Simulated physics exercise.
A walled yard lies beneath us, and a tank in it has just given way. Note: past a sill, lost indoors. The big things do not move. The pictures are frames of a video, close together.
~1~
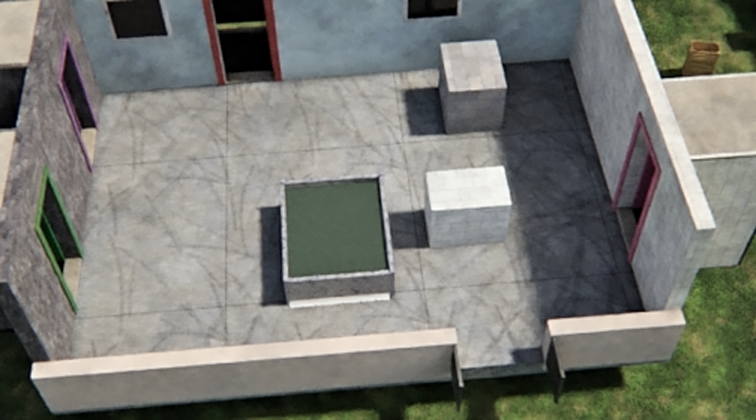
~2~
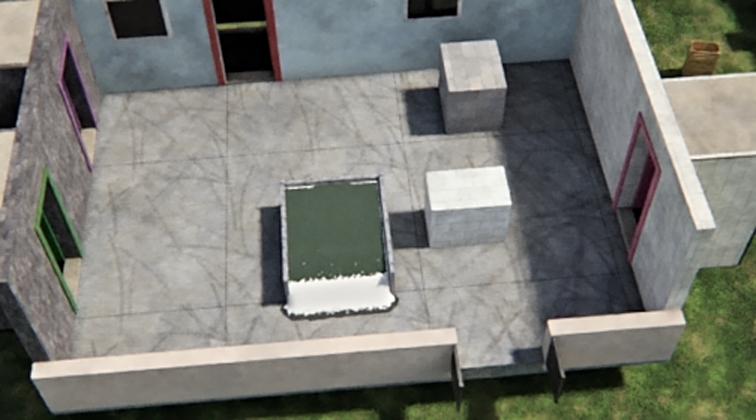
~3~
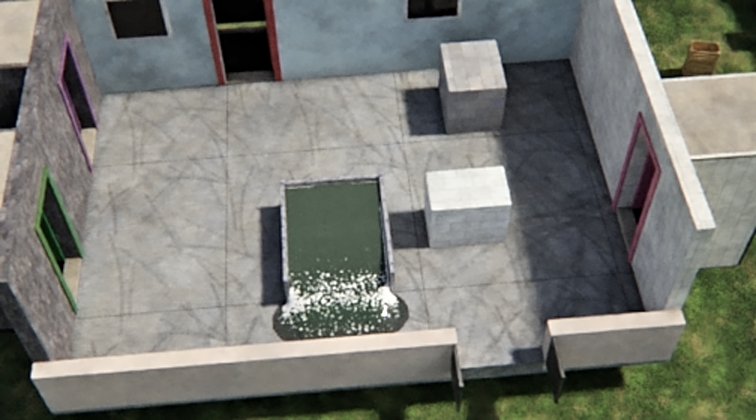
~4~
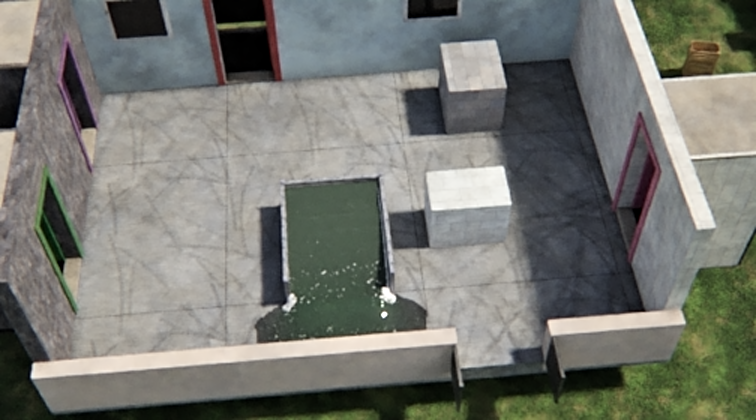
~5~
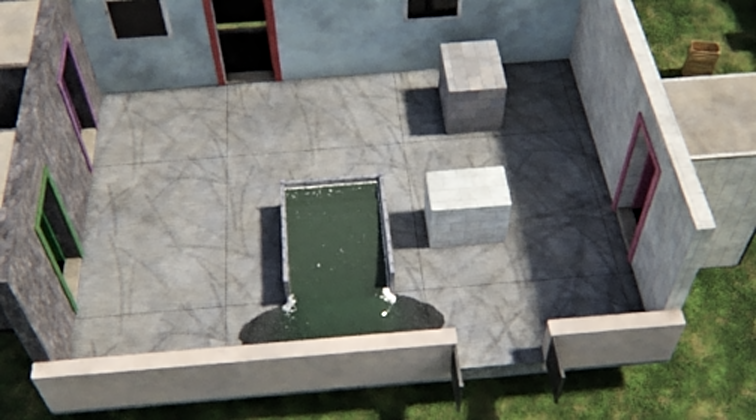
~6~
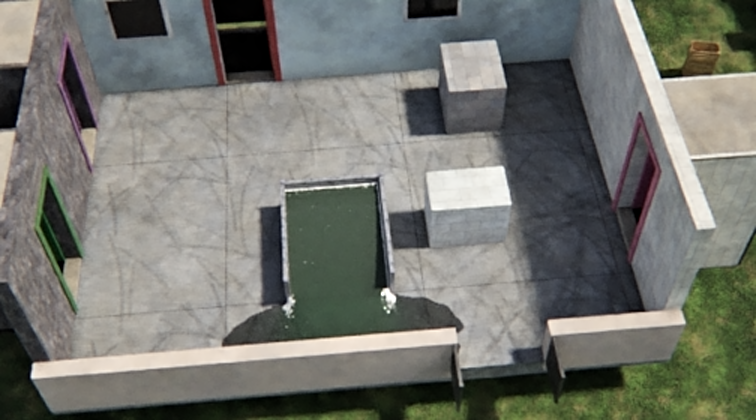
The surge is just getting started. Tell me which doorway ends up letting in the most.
That would be the green doorway.
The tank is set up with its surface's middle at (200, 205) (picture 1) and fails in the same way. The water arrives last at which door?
Last: The one in red.
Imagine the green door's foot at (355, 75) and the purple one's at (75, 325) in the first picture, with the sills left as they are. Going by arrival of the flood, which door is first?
Answer: The door marked purple.
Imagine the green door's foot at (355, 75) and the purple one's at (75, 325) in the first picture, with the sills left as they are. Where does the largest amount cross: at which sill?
That would be the purple-painted one.
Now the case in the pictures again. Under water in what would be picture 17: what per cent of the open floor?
Estimate: Near 25 %.
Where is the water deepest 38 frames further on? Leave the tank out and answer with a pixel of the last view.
My estimate is about (101, 98).
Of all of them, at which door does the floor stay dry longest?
Bringing up the rear is the one in red.
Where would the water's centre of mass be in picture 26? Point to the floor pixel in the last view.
Point: (333, 297).
A moment on, water covers 10 % of the floor; green door not reached, pink door not reached, purple door not reached, red door not reached.
Next, water covers 25 % of the floor; green door not reached, pink door not reached, purple door not reached, red door not reached.
Then, water covers 40 % of the floor; green door some in, pink door wet at the sill, nothing in, purple door not reached, red door not reached.
Later, water covers 60 % of the floor; green door some in, pink door wet at the sill, nothing in, purple door wet at the sill, nothing in, red door not reached.
In the end, water covers 80 % of the floor; green door some in, pink door wet at the sill, nothing in, purple door wet at the sill, nothing in, red door wet at the sill, nothing in; the green door has let in the most.
